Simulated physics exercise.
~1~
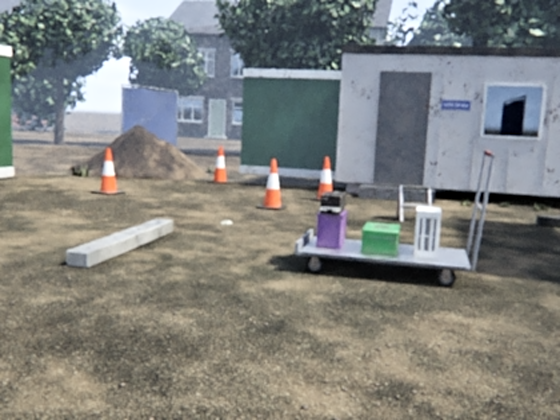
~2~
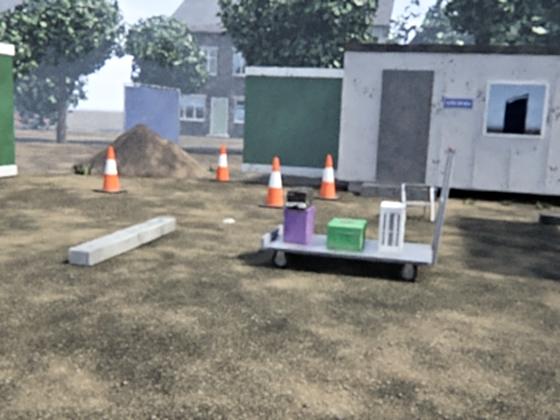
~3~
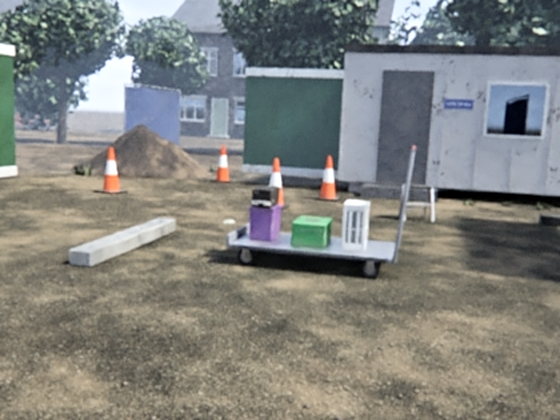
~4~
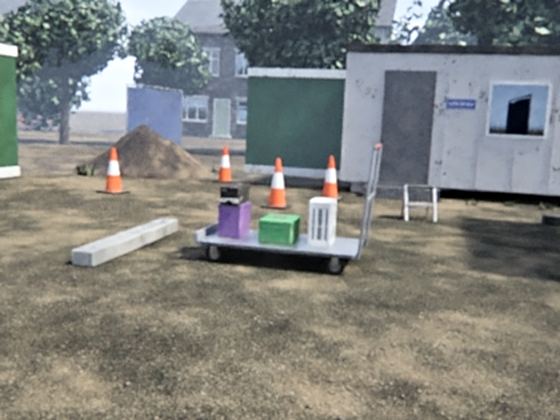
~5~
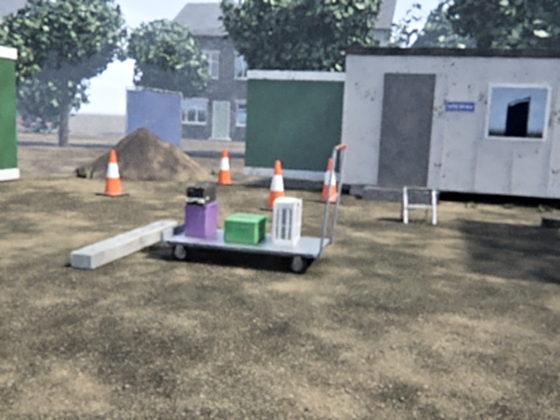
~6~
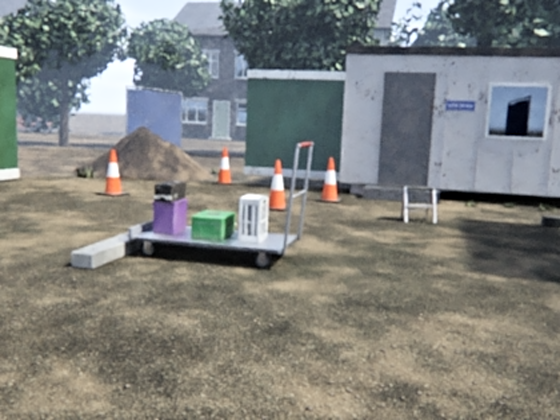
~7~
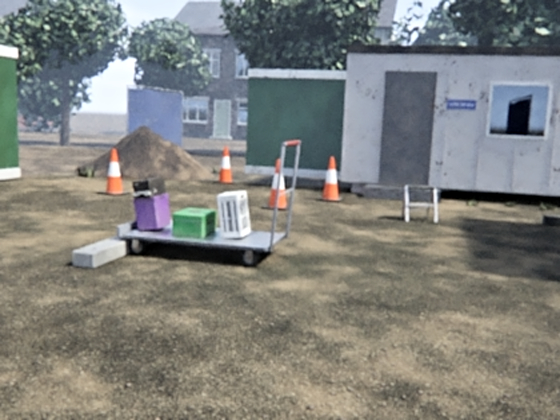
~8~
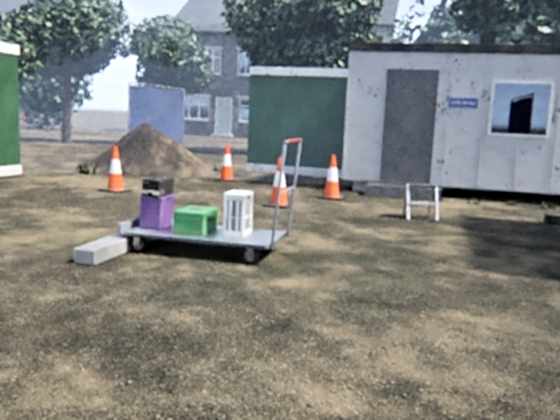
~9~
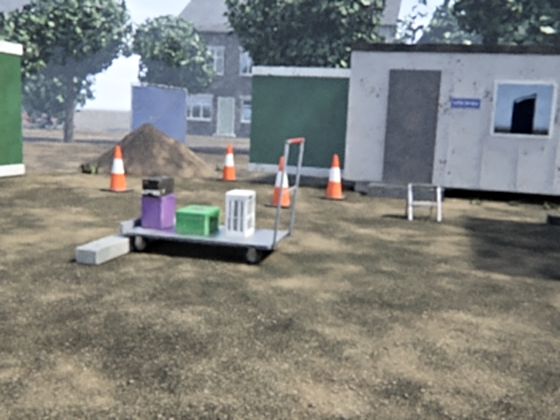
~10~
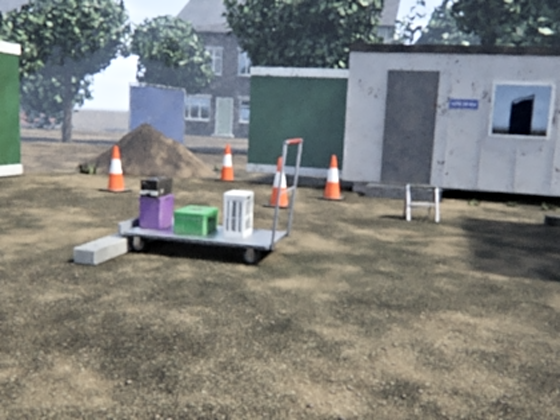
A loaded trolley rolls left, stops against a low kerb, and its load rocks but stays aboard.
